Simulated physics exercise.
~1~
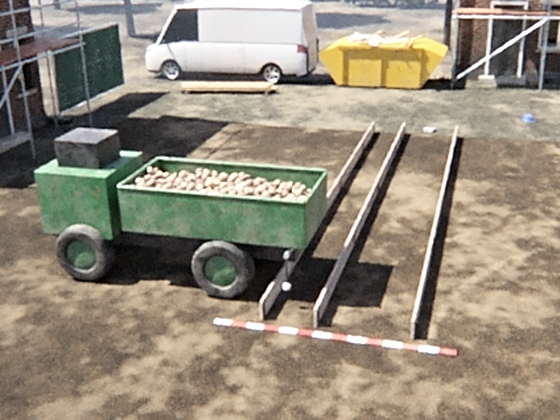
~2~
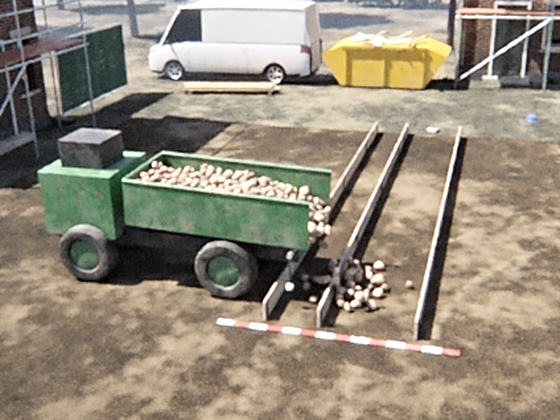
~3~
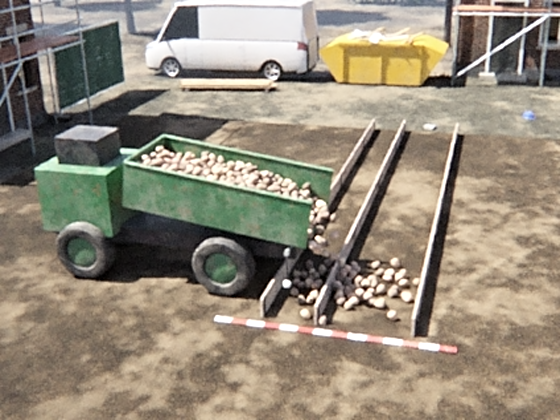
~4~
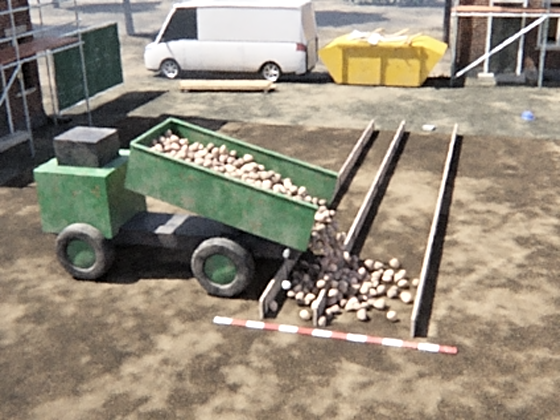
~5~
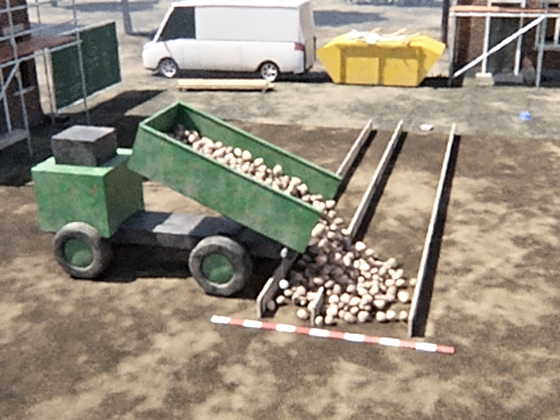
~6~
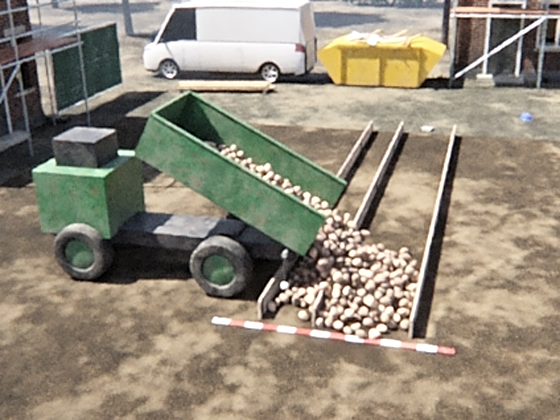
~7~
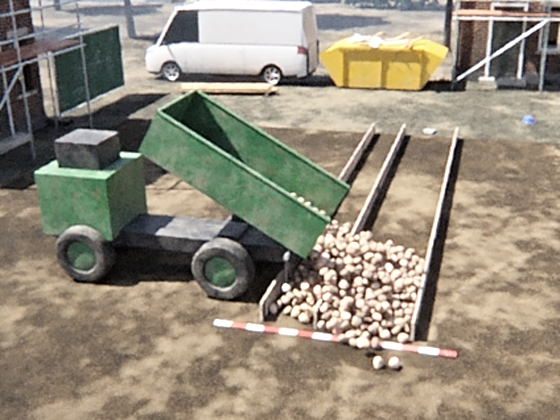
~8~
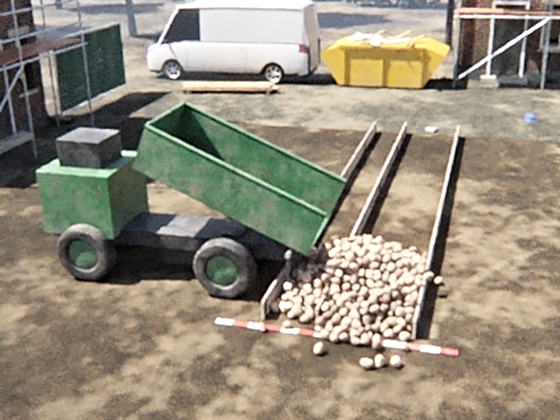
On a dirt yard, a green tipping trailer raises its bed, pouring pale cobbles between low boards, then starts lowering it empty.
